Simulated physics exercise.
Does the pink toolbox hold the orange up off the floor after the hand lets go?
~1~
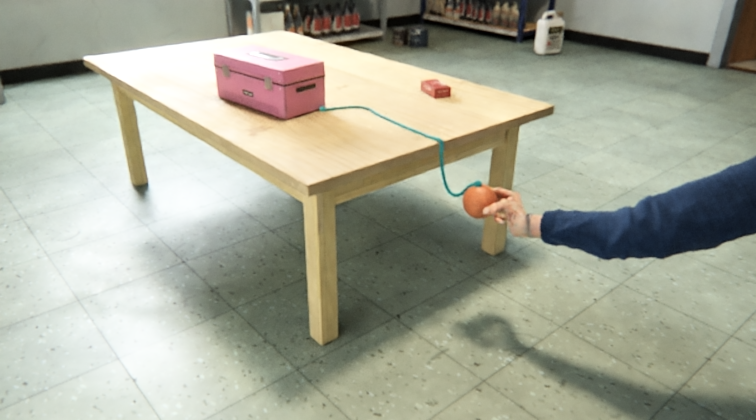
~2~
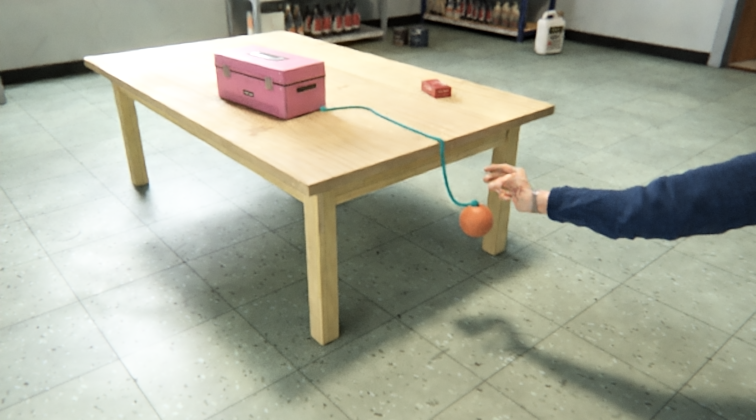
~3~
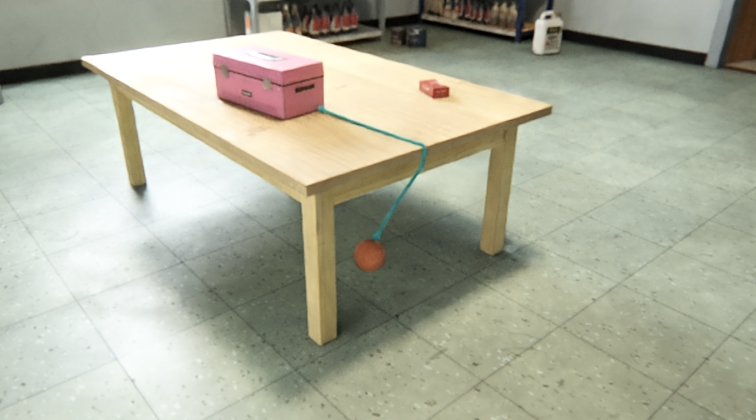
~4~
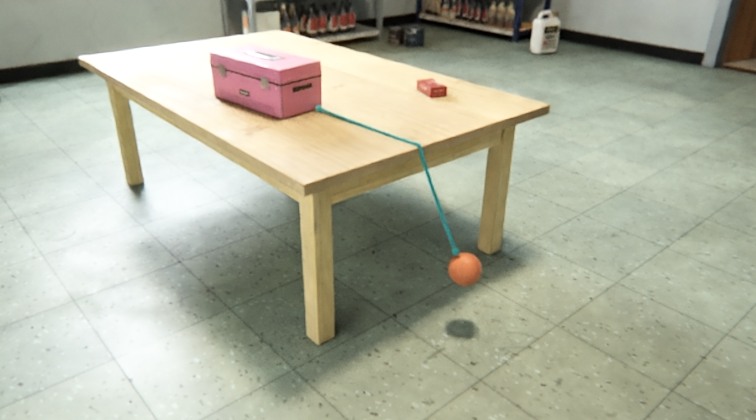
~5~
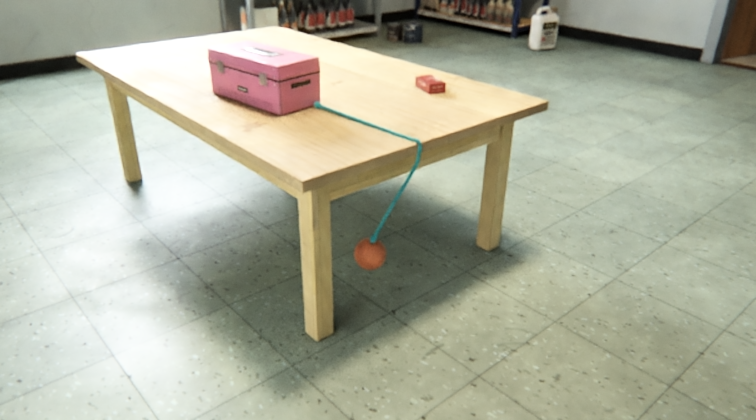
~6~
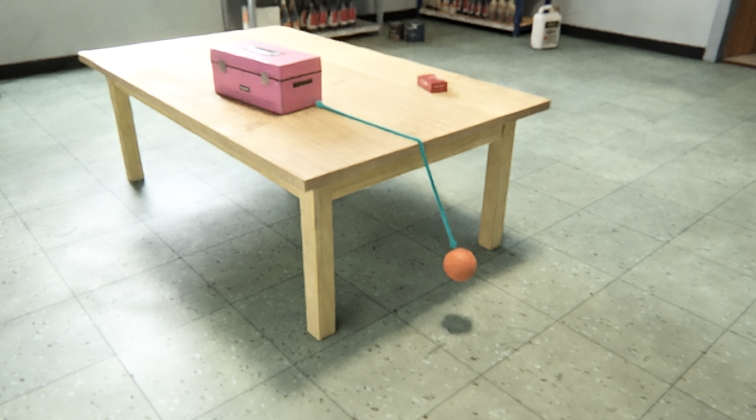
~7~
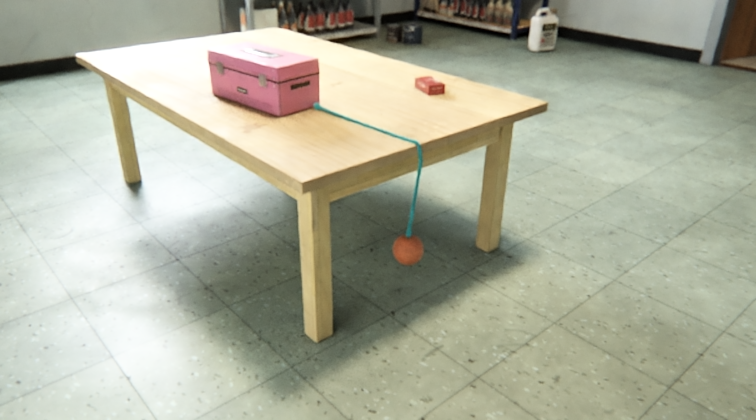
Yes, the orange stays off the floor, swinging from the table's edge on the cord tied to the toolbox. The toolbox stays in place, and the red box also remains on top of the table.
